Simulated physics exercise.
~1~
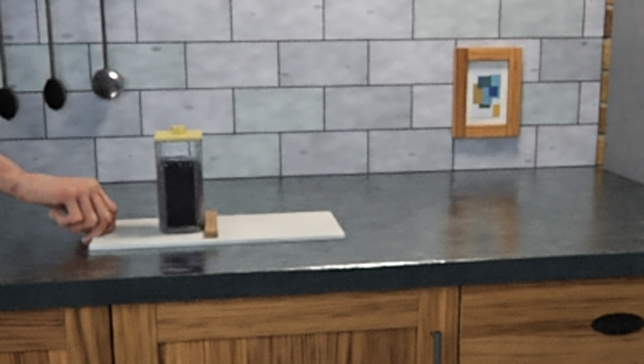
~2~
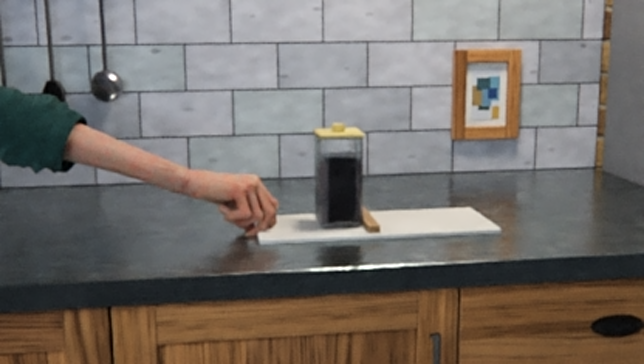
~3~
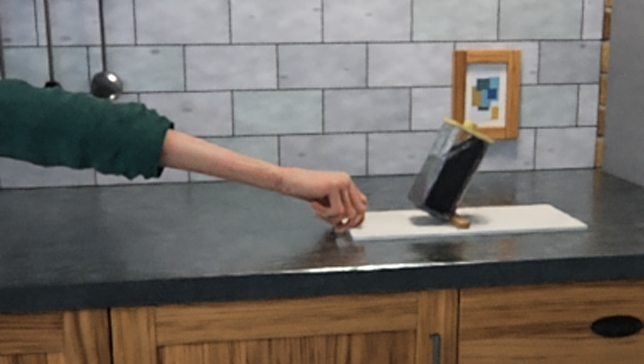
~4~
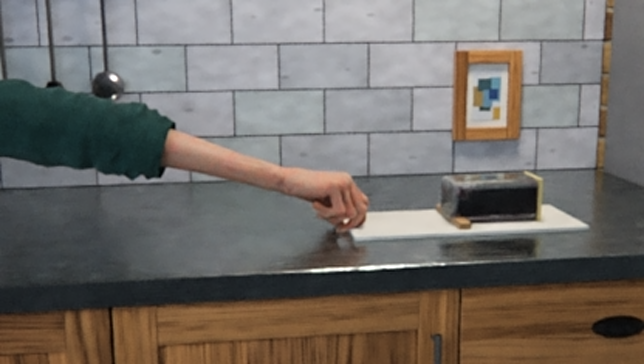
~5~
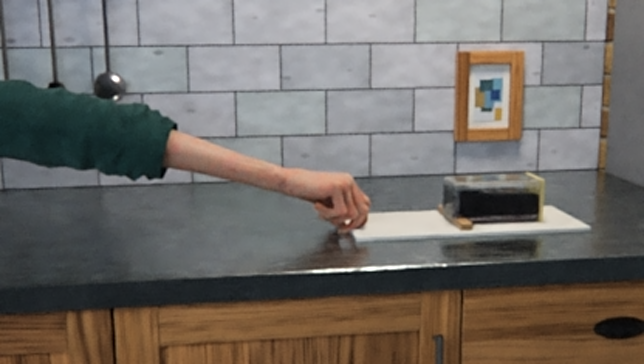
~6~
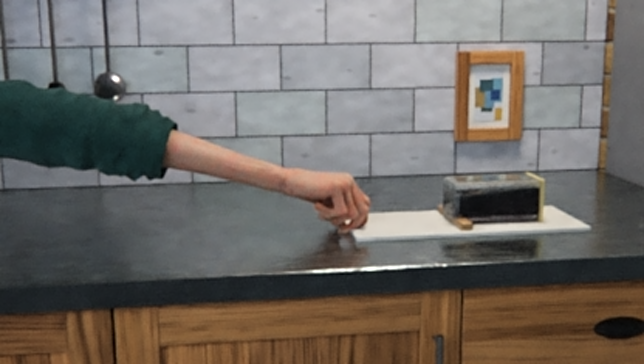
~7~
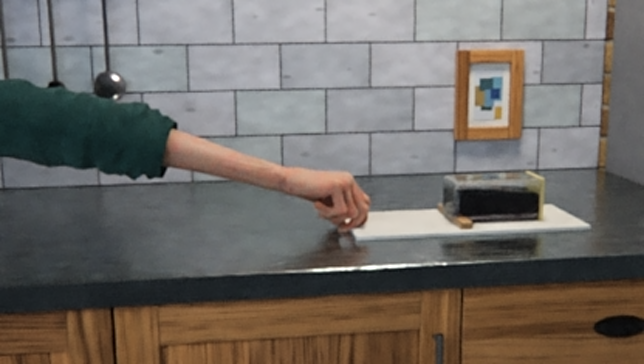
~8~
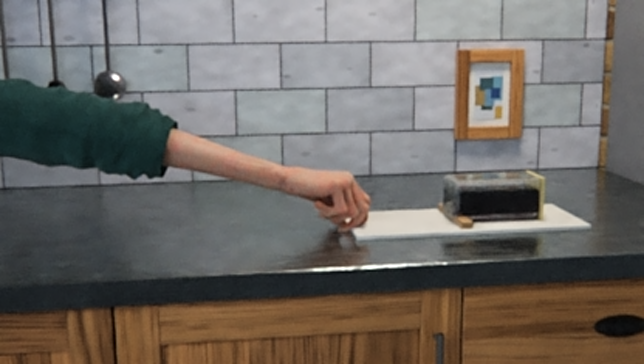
The video shows a hand sliding a white board to the right along a dark kitchen counter, carrying an upright closed canister of dark liquid beside a small wooden strip. As the board stops, the canister tips over the strip to the right and ends lying on its side on the board.
